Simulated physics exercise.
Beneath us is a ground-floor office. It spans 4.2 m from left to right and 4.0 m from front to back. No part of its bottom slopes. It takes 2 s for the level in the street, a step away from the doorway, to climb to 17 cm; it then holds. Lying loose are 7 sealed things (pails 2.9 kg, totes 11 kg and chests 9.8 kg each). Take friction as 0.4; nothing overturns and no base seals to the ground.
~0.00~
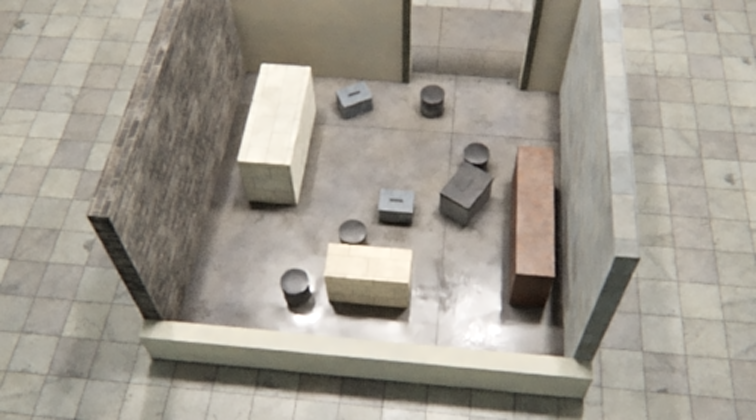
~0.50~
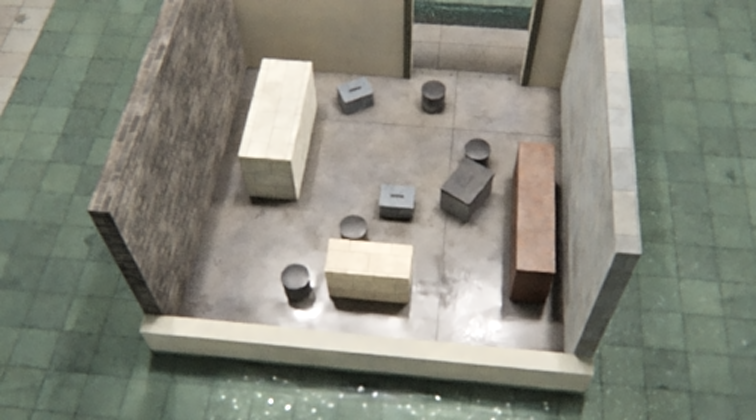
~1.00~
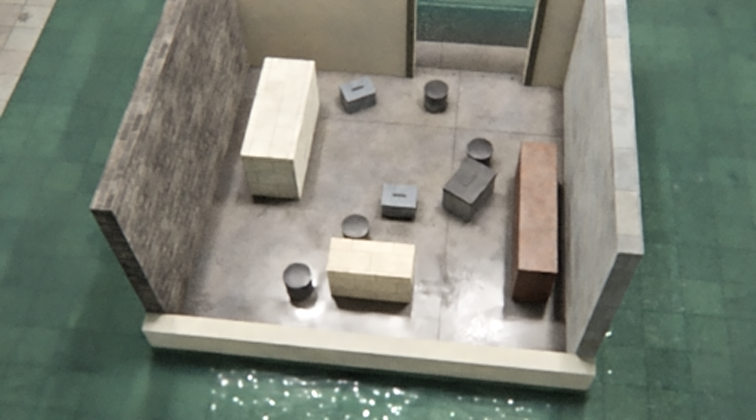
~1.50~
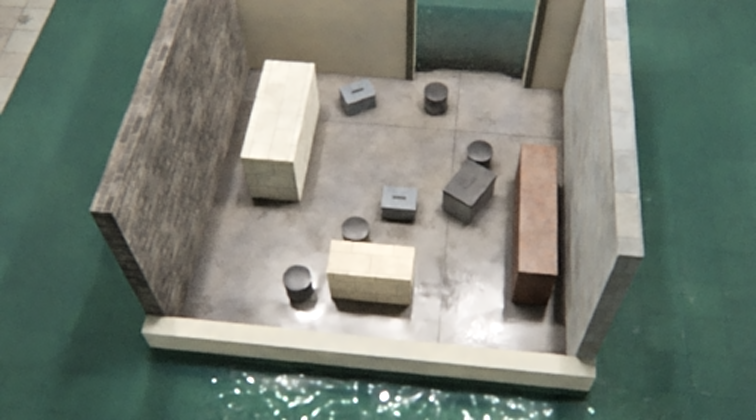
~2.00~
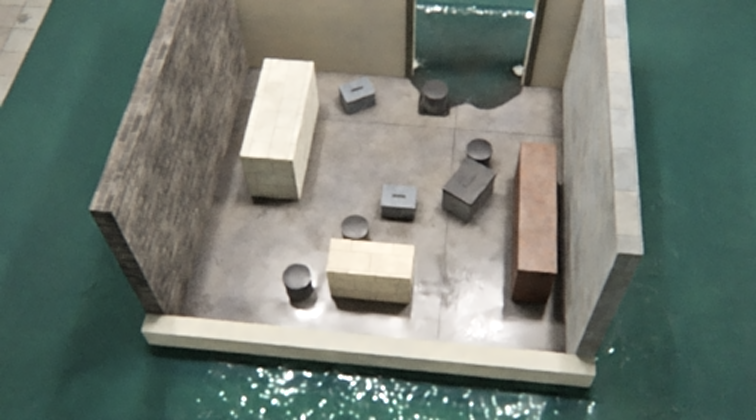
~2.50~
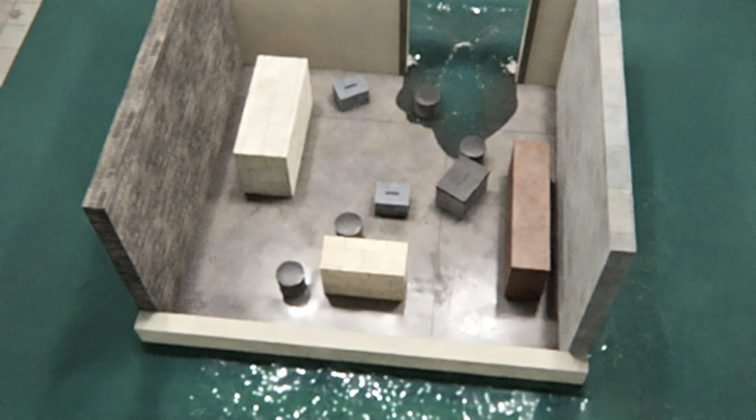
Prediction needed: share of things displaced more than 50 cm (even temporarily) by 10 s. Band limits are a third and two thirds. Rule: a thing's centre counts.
The number moved that far will hit two thirds or go past.
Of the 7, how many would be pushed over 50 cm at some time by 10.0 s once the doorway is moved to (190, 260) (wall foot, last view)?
That would give 6.
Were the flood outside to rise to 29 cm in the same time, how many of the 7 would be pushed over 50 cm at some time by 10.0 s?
The answer would then be 6.
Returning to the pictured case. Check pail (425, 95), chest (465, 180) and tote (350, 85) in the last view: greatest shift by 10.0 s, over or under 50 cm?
Beyond, beyond, within.
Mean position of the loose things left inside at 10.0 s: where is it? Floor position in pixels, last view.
That lands at roughly (333, 240).
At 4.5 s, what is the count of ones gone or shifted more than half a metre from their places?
I make it 3 by then.
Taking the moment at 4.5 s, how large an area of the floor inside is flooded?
About 9.0 m2.
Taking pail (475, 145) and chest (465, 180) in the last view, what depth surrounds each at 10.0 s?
12 and 12 cm.
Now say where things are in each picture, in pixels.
The first frame shows a pail at (432, 94) rests on the ground; a pail at (477, 153) rests on the ground; 0.0 m2 under water; 0 of 7 have shifted.
The second frame shows a pail at (434, 89), on the bottom; a pail at (478, 149), on the bottom; water covers 0.0 m2; 0 of 7 have shifted.
The third frame shows a pail at (436, 89) rests on the ground; a pail at (480, 148), on the bottom; 0.0 m2 under water; 0 of 7 have shifted.
The fourth frame shows a pail at (436, 91), on the bottom; a pail at (480, 151), on the bottom; water covers 0.0 m2; 0 of 7 have shifted.
The fifth frame shows a pail at (435, 89), on the bottom; a pail at (480, 149), on the bottom; water covers 0.5 m2; 0 of 7 have shifted.
The sixth frame shows a pail at (427, 95) rests on the ground, 15 cm from its start; a pail at (473, 146), on the bottom; water covers 1.3 m2; 1 of 7 have shifted.
After 3.5 s 1 of 7 are over 50 cm from their spots; 1 afloat.
After 4.5 s 3 of 7 are over 50 cm from their spots; 1 afloat.
After 7.0 s 4 of 7 are over 50 cm from their spots; 5 afloat.
After 10.0 s 6 of 7 are over 50 cm from their spots, and 6 have been at some point; 6 afloat.
